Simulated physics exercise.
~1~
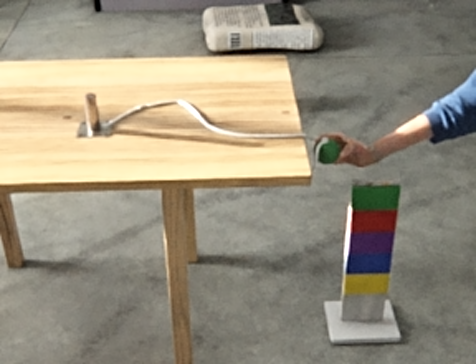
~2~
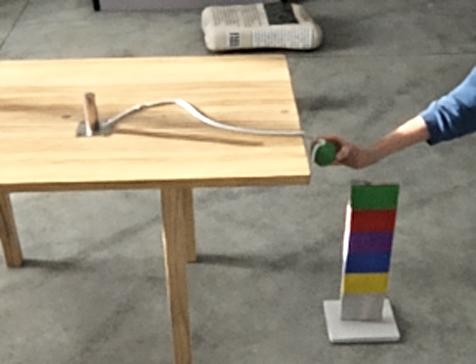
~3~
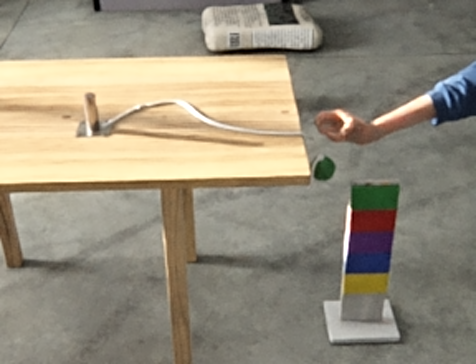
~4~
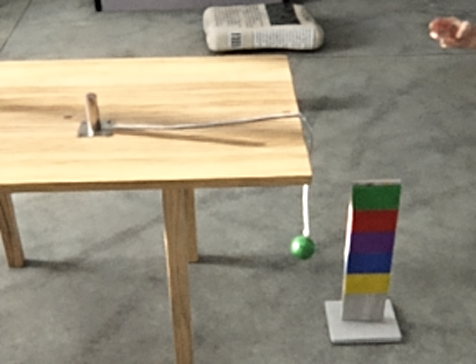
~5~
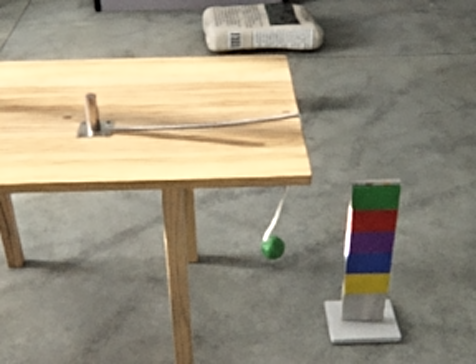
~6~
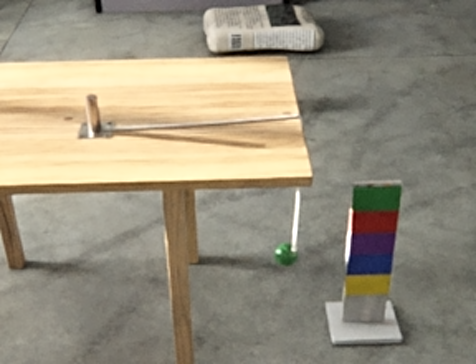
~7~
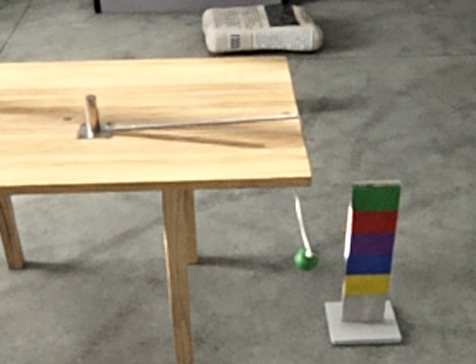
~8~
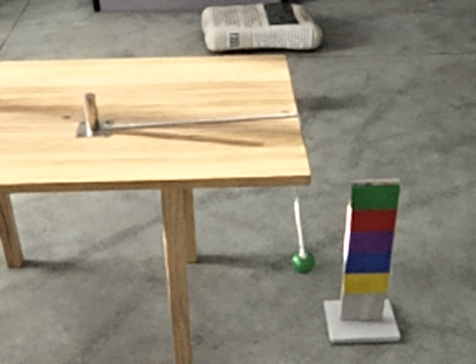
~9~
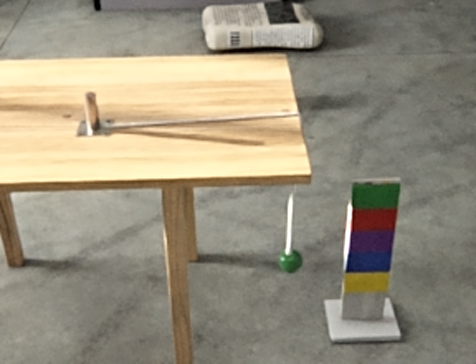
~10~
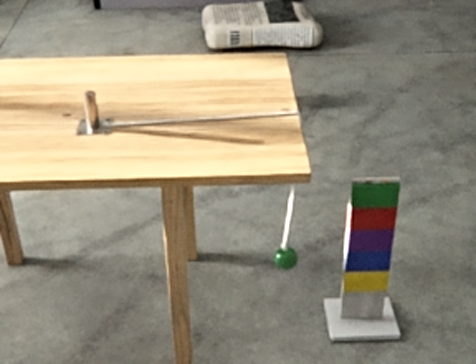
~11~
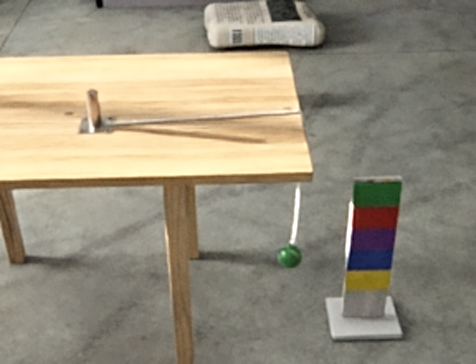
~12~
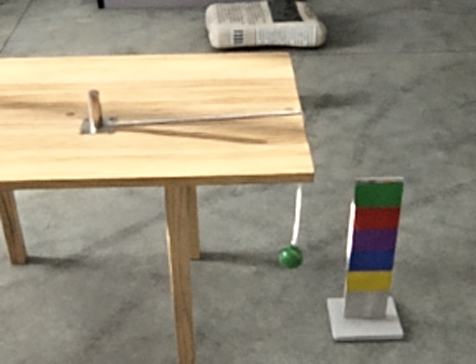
A green apple on a slack lead slipped from a hand at the table's edge, dropped and swung gently left and right beside a striped board as the hand drew back, then ended up hanging nearly still, level with the blue band.
